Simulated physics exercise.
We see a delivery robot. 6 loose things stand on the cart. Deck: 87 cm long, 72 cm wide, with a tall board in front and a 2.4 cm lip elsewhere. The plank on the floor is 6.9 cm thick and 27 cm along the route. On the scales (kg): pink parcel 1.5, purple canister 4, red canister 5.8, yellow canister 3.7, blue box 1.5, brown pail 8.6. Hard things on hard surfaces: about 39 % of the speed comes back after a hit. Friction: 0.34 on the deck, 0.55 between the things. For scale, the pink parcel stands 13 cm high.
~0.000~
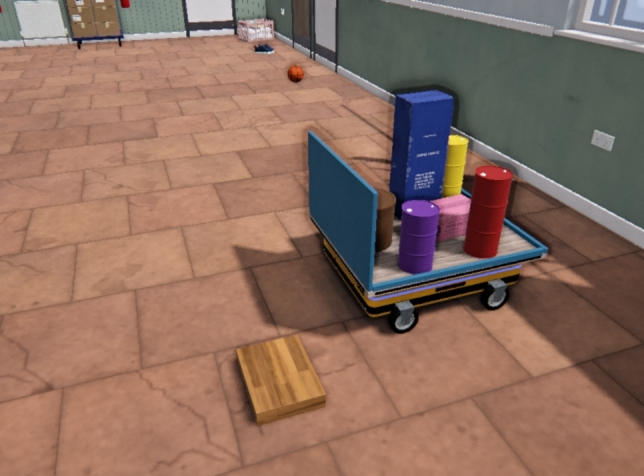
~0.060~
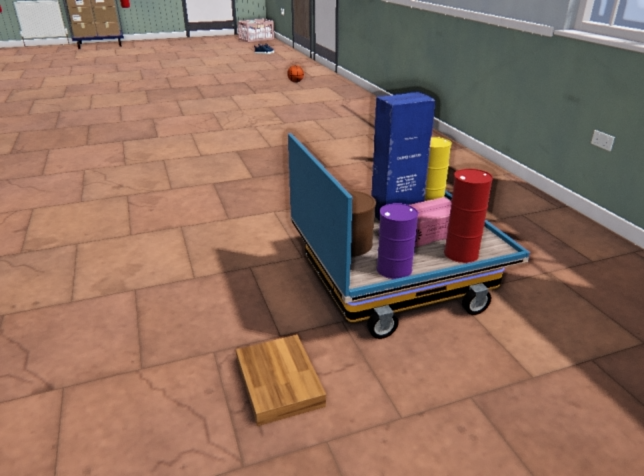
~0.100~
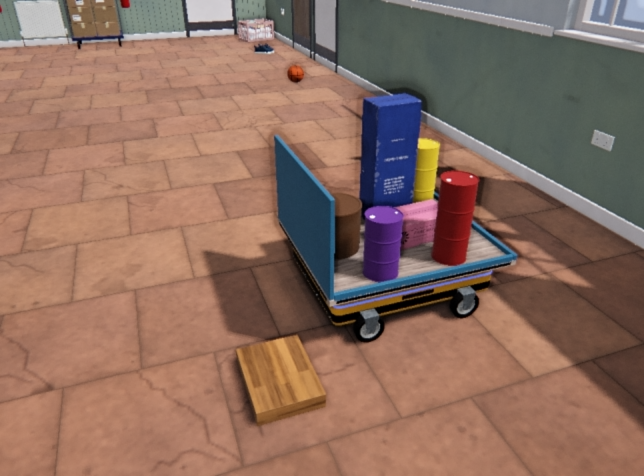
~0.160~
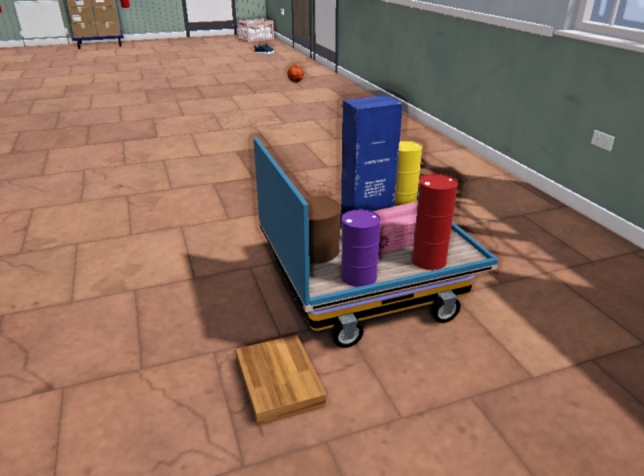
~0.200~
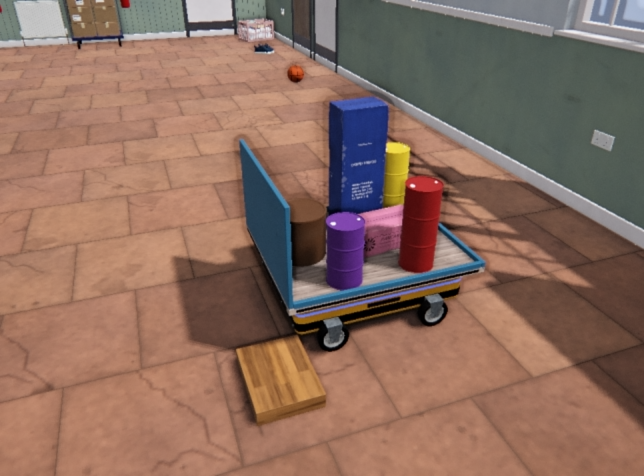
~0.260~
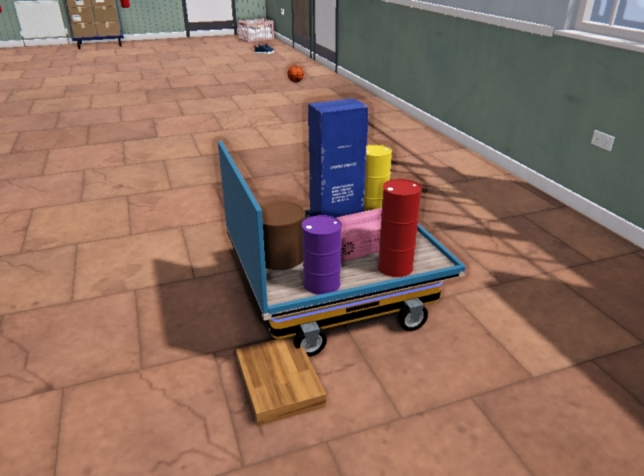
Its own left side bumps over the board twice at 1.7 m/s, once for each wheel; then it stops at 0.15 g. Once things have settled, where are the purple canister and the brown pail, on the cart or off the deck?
The purple canister remains on the deck; the brown pail remains on the deck.
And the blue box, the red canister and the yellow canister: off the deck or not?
The blue box ends on the cart; the red canister finishes off the deck; the yellow canister is still on the cart.
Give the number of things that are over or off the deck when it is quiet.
In all, 4.
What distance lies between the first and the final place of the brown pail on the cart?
Some 4 cm.
After 0.56 s, cart has run 95 cm; purple canister leaning 45° near (219, 226); brown pail leaning 35° near (180, 226); red canister leaning 29°.
After 0.86 s, cart has run 146 cm; purple canister on its side near (118, 287); brown pail leaning 23° near (38, 259); red canister leaning 67°.
After 1.16 s, cart has run 191 cm; red canister now off the deck; purple canister on its side; brown pail slid 3 cm.
At rest (2.5 s), off the deck, red canister; tipped over on the cart, purple canister, yellow canister and blue box; not toppled but over 10 cm from the start, pink parcel; brown pail in place, give or take 10 cm.
